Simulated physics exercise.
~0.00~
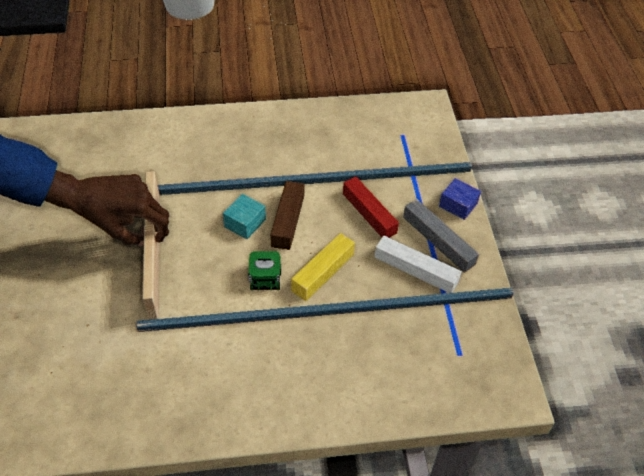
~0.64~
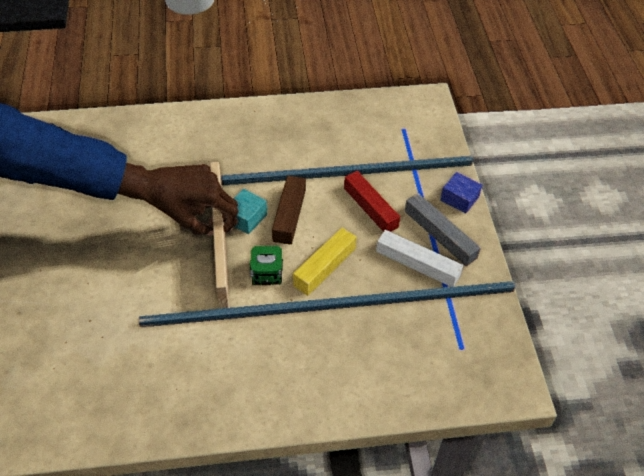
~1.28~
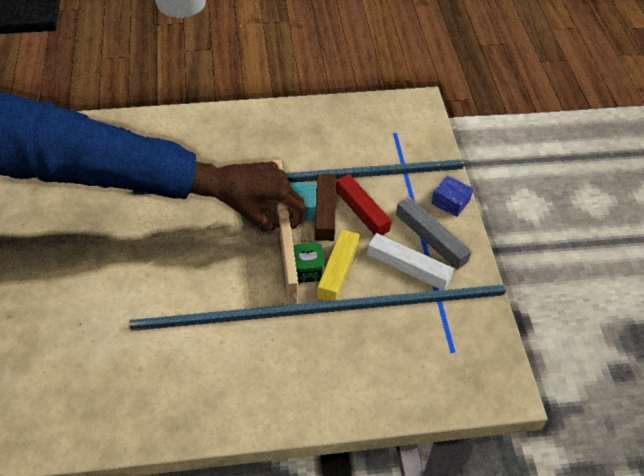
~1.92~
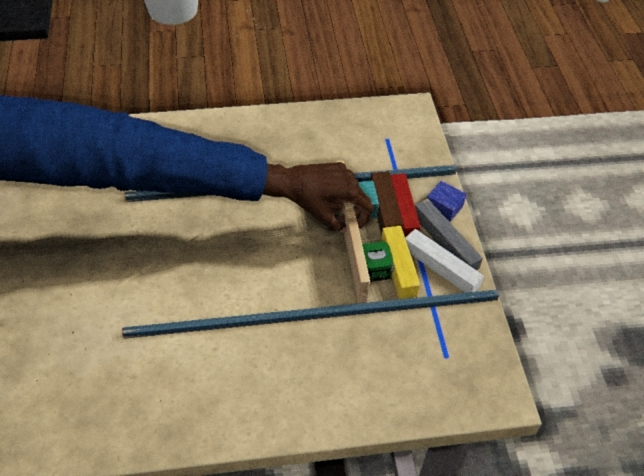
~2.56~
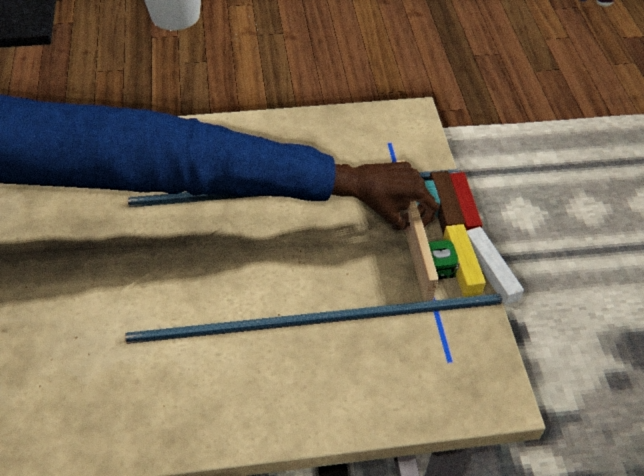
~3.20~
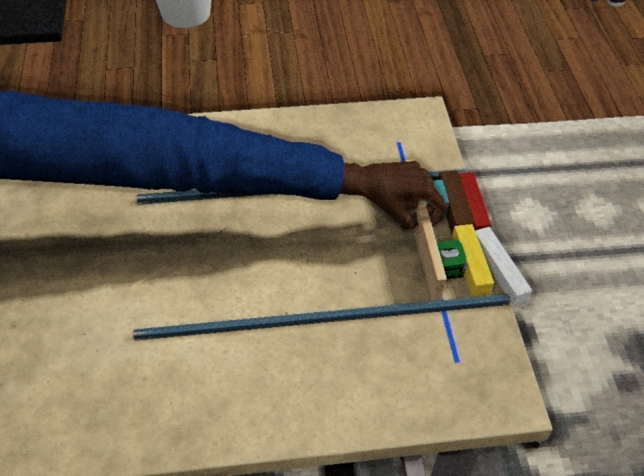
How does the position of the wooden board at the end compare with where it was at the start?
It starts at the left end of the channel, well short of the blocks, and ends far to the right by the blue tape, close to the table's end.
